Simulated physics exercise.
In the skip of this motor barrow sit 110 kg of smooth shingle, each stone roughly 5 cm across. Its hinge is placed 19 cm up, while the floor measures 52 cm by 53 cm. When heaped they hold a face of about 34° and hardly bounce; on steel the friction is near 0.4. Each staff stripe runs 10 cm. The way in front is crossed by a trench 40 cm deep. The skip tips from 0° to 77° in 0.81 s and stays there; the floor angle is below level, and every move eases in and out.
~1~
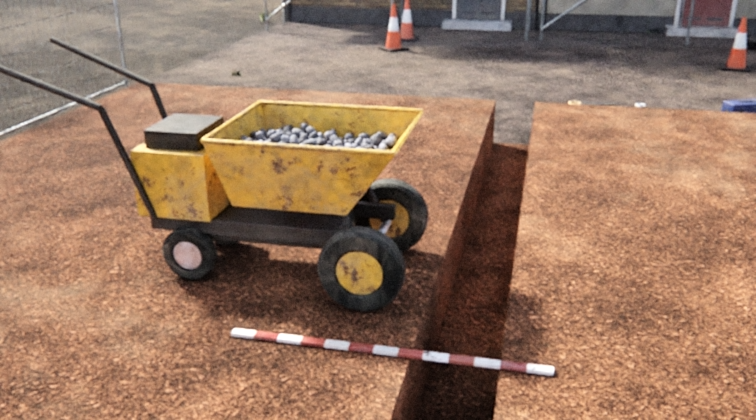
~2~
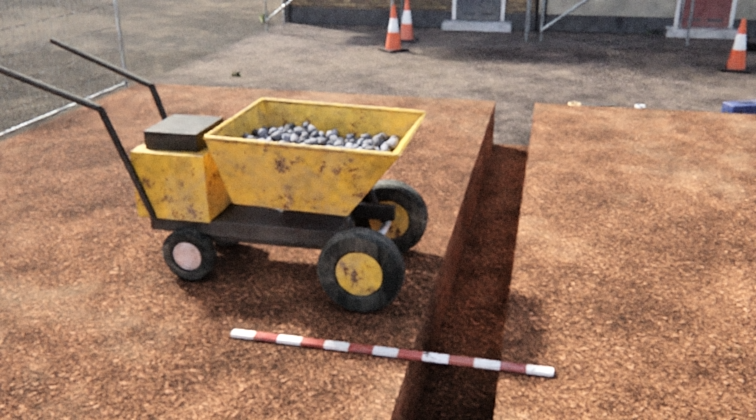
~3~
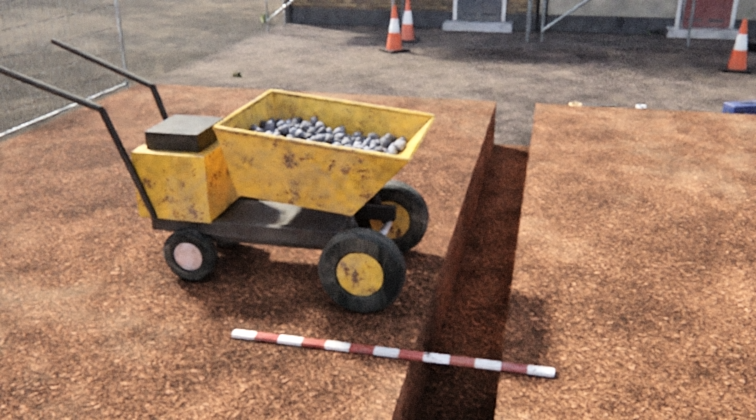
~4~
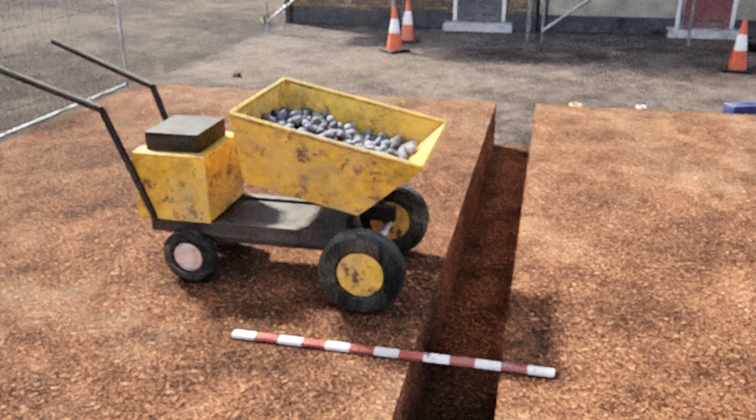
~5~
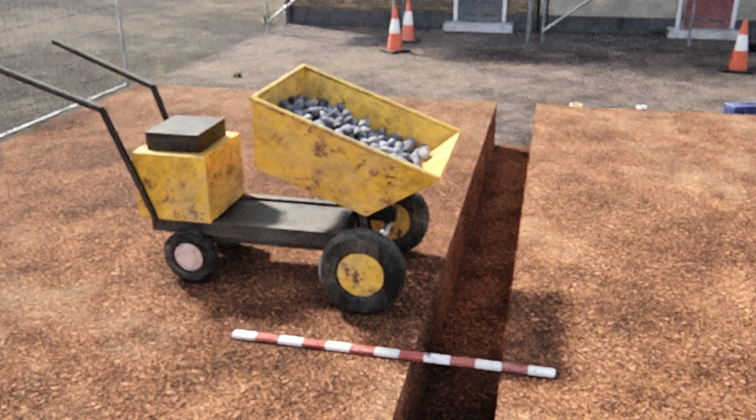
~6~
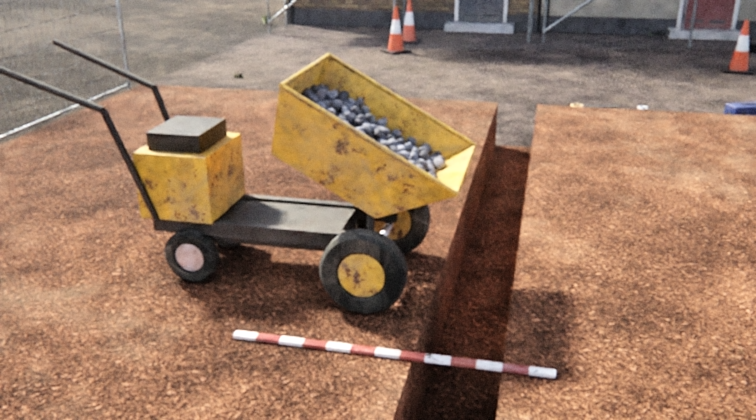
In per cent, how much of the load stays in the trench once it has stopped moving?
I would say about 13 per cent.
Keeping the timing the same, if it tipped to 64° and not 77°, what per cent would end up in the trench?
It comes out at about 25 percent.
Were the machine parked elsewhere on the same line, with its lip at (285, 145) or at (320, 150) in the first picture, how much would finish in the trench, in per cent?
First place roughly 90%, second roughly 85%.
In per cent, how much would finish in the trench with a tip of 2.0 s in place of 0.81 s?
Close to 25 percent, then.
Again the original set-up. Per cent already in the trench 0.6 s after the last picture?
Around 0 per cent of it, at that instant.
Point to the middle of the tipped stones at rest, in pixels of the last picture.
I'd put it close to (588, 296).
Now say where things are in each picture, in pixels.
In the first frame, the skip is at 0°, its lip at (394, 154); the top of the load is at (305, 140).
The second frame shows lip at (398, 156), floor tilted 2°, highest stones at (290, 137).
In the third frame, the skip is at 6°, its lip at (409, 160); the top of the load is at (288, 129).
In the fourth frame, the skip is at 12°, its lip at (423, 168); the top of the load is at (289, 119).
The fifth frame shows lip at (440, 179), floor tilted 20°, highest stones at (300, 107).
In the sixth frame, the skip is at 29°, its lip at (457, 195); the top of the load is at (321, 96).
Then, 0.3 s after the last picture the floor is at 65°, 100 % in the skip; the foremost stones are at (487, 236).
Then, 0.6 s after the last picture the floor is at 77°, 54 % in the skip, 1 % in the trench, 45 % past the trench; the foremost stones are at (604, 296).
Then, 0.9 s after the last picture the floor is at 77°, 8 % in the skip, 3 % in the trench, 88 % past the trench; the foremost stones are past the picture's edge.
Then, 2.9 s after the last picture the floor is at 77°, 0 % in the skip, 13 % in the trench, 87 % past the trench; the foremost stones are past the picture's edge.
